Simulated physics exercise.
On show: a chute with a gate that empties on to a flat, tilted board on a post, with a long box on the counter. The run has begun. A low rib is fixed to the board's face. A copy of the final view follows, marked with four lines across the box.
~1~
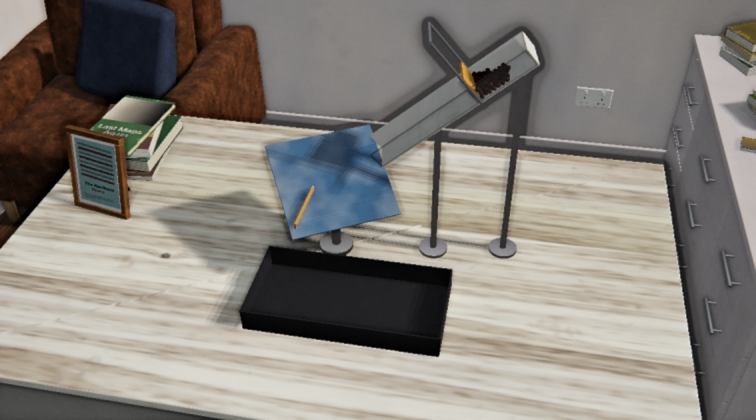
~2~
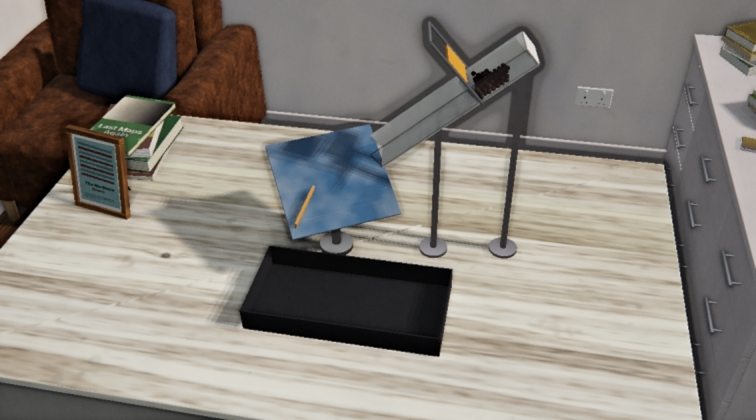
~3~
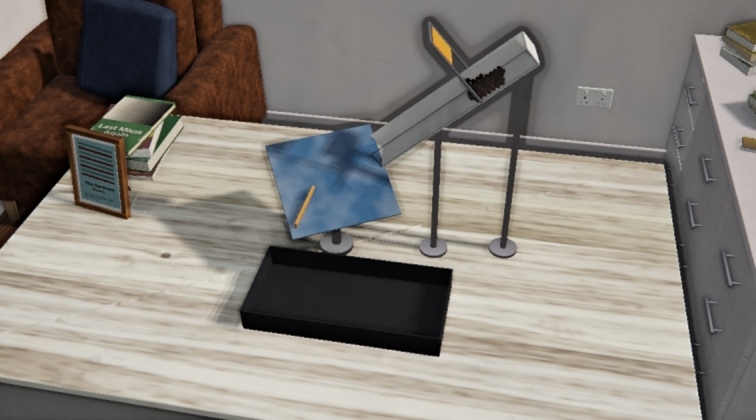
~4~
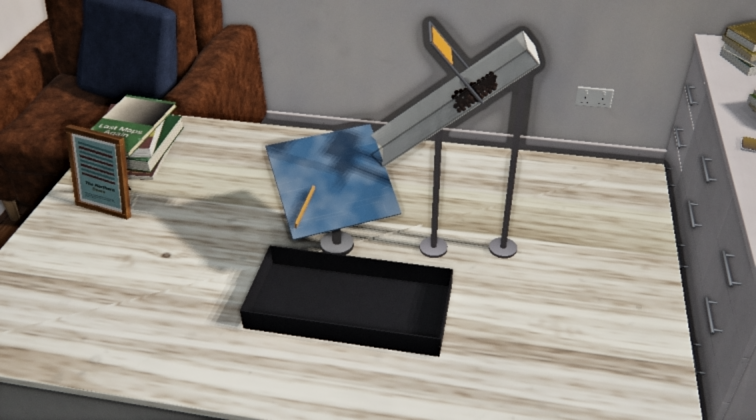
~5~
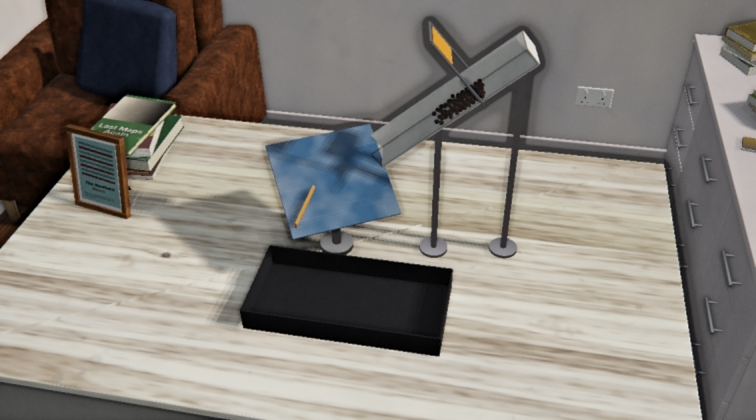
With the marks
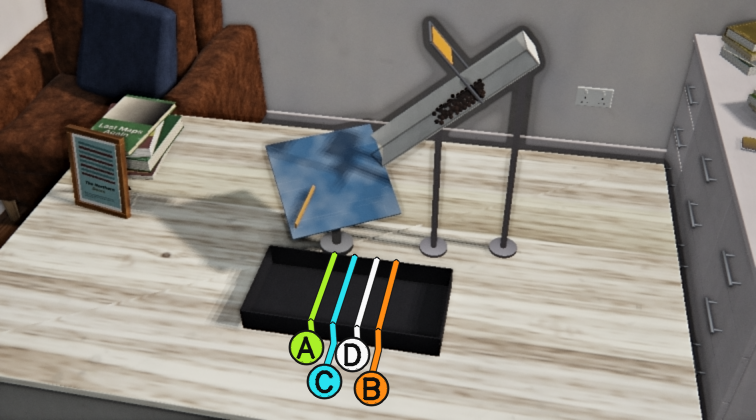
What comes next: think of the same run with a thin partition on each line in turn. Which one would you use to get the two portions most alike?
A.
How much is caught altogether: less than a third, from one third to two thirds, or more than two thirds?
About that: More than two thirds.
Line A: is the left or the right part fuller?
More lands on the left.
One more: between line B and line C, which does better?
Line C.
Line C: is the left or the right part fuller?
Left.
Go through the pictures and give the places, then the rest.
In the first frame, load behind the gate (487, 81), allspice berries; lip of the chute (382, 158), sloping fairly steeply.
In the second frame, middle of the board (333, 179), tilted fairly steeply; middle of its low edge (348, 226); of its high edge (318, 135).
In the third frame, front corners of the box (240, 311) and (440, 339), empty; front of the load (470, 92).
In the fourth frame, middle of the load (476, 91); its front (456, 106), roughly a quarter of the way to the lip; rib from (314, 186) to (296, 224).
In the fifth frame, middle of the load (462, 101); its front (434, 114), roughly half of the way to the lip.
On the marked copy, line A crosses the front rim at (310, 320); line B crosses the front rim at (378, 330); line C crosses the front rim at (332, 323); line D crosses the front rim at (357, 327).
For line A, of what is caught, roughly two thirds on the left of the divider, roughly a third on the right.
For line B, of what is caught, almost all on the left of the divider, just a few on the right.
For line C, of what is caught, the larger part on the left of the divider, about a tenth on the right.
For line D, of what is caught, almost all on the left of the divider, about a tenth on the right.
